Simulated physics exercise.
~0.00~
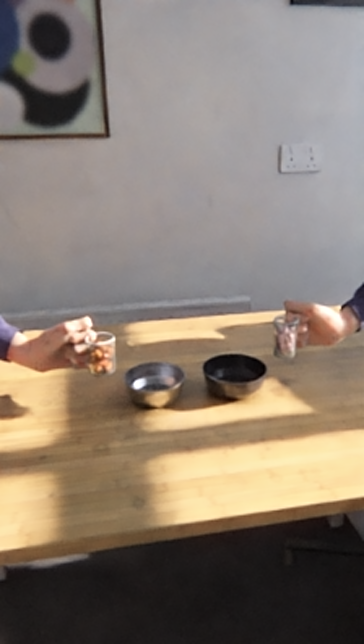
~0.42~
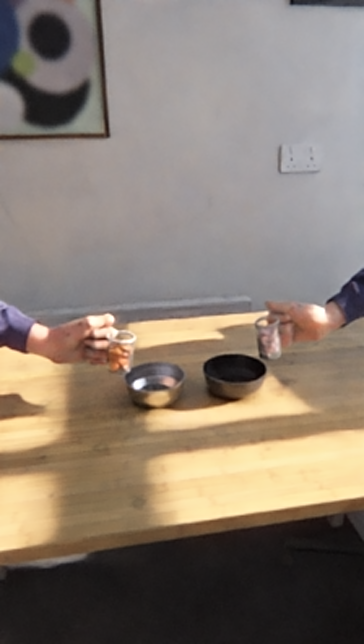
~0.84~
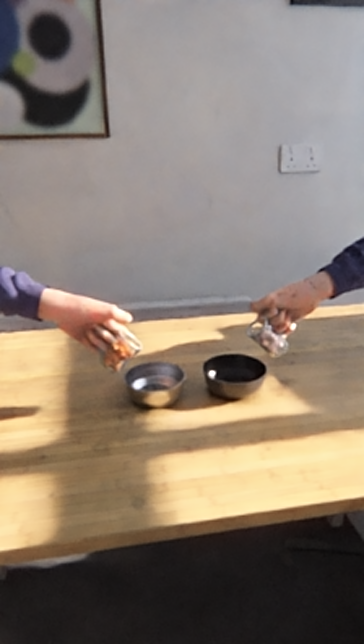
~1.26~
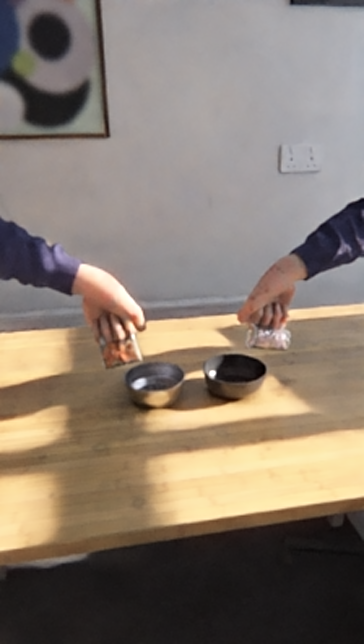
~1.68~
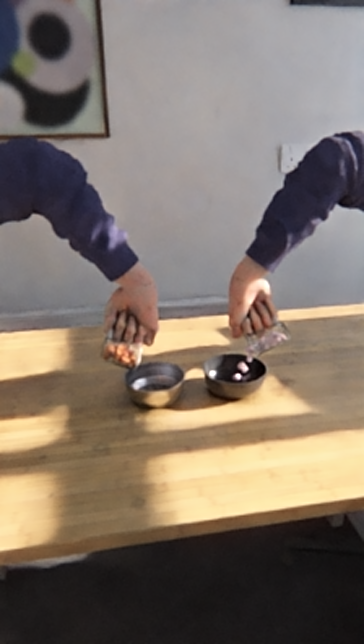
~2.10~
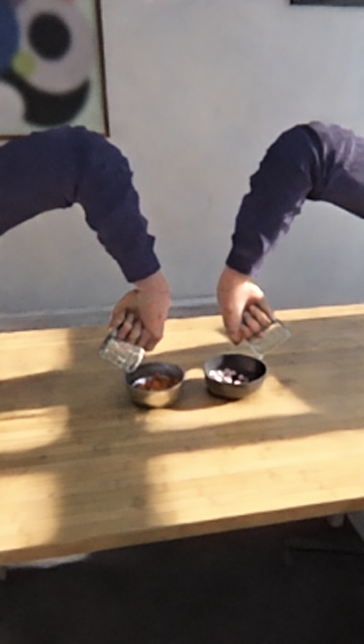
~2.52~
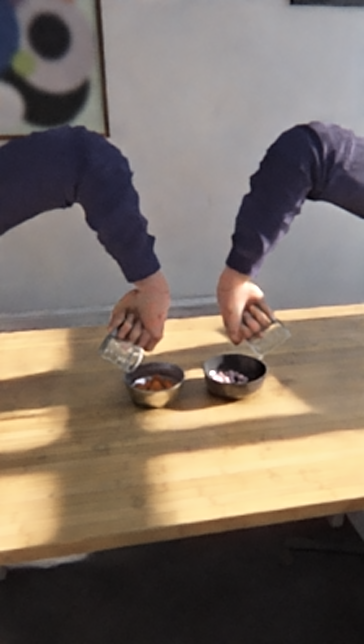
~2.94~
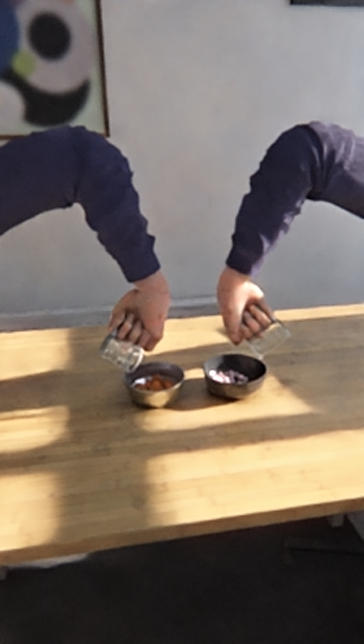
Two hands in dark blue sleeves, each holding a small clear cup of loose pieces, move inward from either side over a wooden table, toward two empty metal bowls. The left cup holds orange-brown pieces, the right one pale pinkish ones. Both hands stop beside the bowls and tilt the cups onto their sides. A few pale pieces tumble out first on the right, while the left cup still keeps its load. Then both cups turn upside down and empty completely. The hands stay still, with all the pieces resting in the two bowls and none on the table.
